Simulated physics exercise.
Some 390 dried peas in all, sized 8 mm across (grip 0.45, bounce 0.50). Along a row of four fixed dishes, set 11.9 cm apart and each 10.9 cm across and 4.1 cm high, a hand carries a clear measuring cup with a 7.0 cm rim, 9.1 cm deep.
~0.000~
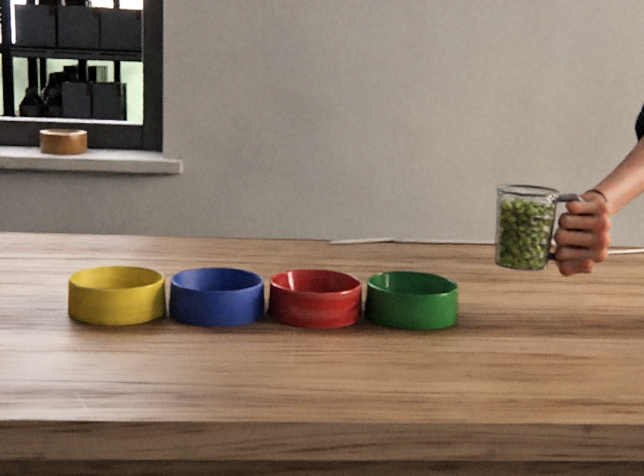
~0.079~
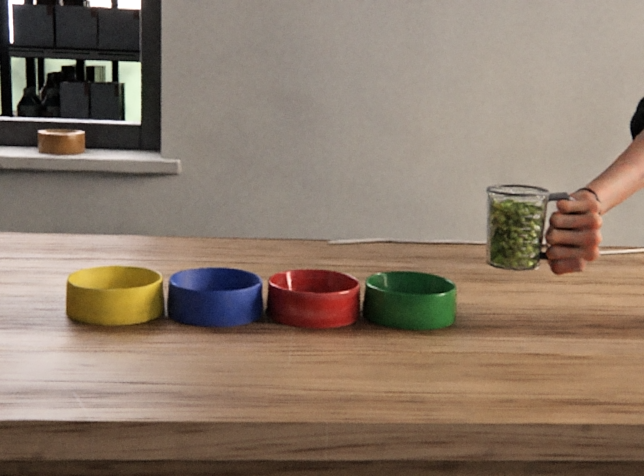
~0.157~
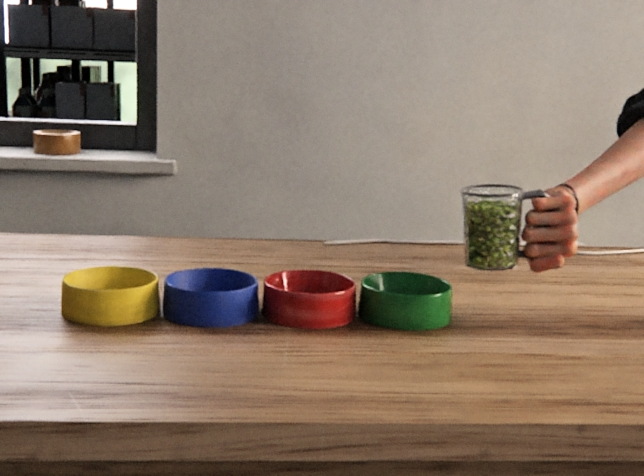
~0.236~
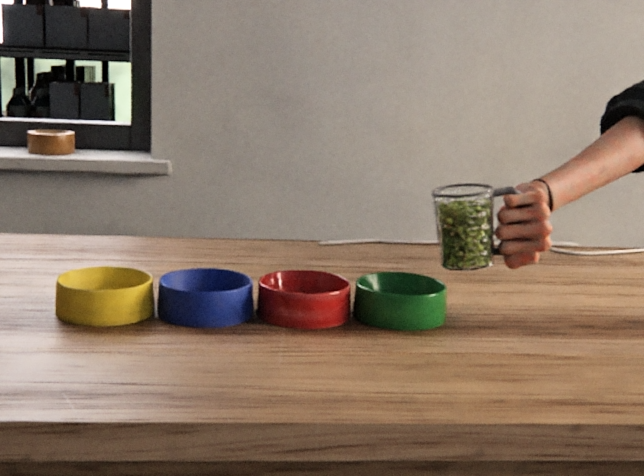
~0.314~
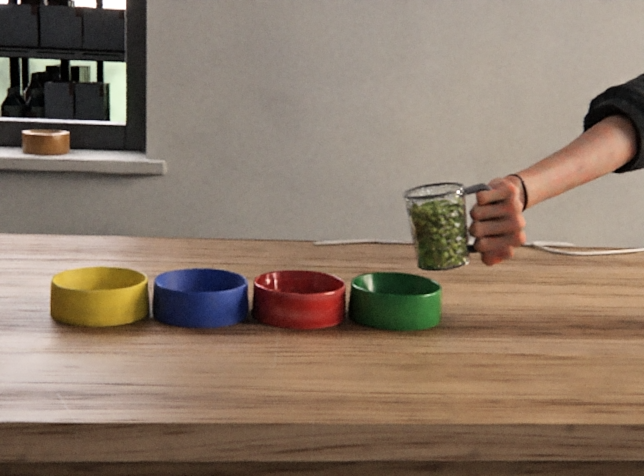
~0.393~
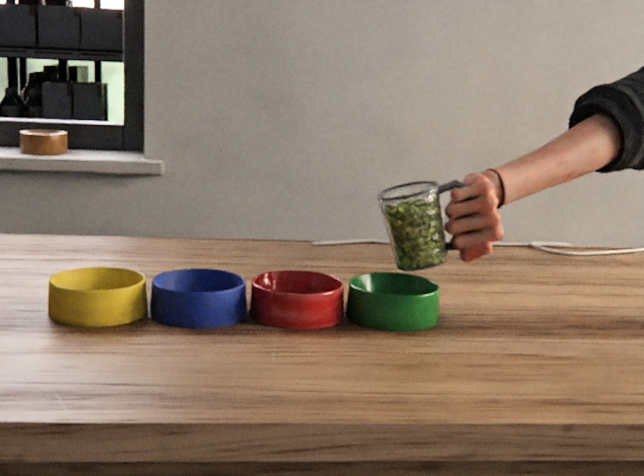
A hand moves a clear cup of green peas left toward four colored bowls, tilting it slightly.
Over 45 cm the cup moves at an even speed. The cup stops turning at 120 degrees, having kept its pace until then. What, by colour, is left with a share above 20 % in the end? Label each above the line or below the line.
Red: Below the line; blue: Below the line; green: Below the line; yellow: Above the line; counter: Below the line.
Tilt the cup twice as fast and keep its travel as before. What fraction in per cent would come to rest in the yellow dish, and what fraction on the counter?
Then yellow would get 80 and the counter 10.
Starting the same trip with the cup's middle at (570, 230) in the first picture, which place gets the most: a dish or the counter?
The largest share ends at yellow.
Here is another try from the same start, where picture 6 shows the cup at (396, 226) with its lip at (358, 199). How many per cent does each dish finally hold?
Dish by dish: Red 0 per cent, blue 0 per cent, green 0 per cent, yellow 100 per cent.
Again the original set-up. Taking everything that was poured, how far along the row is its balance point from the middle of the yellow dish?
Roughly 1 cm to the left.
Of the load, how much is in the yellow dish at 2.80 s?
95 %.
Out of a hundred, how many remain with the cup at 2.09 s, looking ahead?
Close to 85 in a hundred.
After 1.41 s, tilt 64 degrees; cup holds 100 %.
Then, at 2.09 s, tilt 96 degrees; cup holds 85 %, yellow 10 %.
Then, at 2.80 s, tilt 120 degrees; cup holds 0 %, yellow 95 %.
By 3.3 s all is still; red 0 %, blue 0 %, green 0 %, yellow 95 %, counter 5 %.
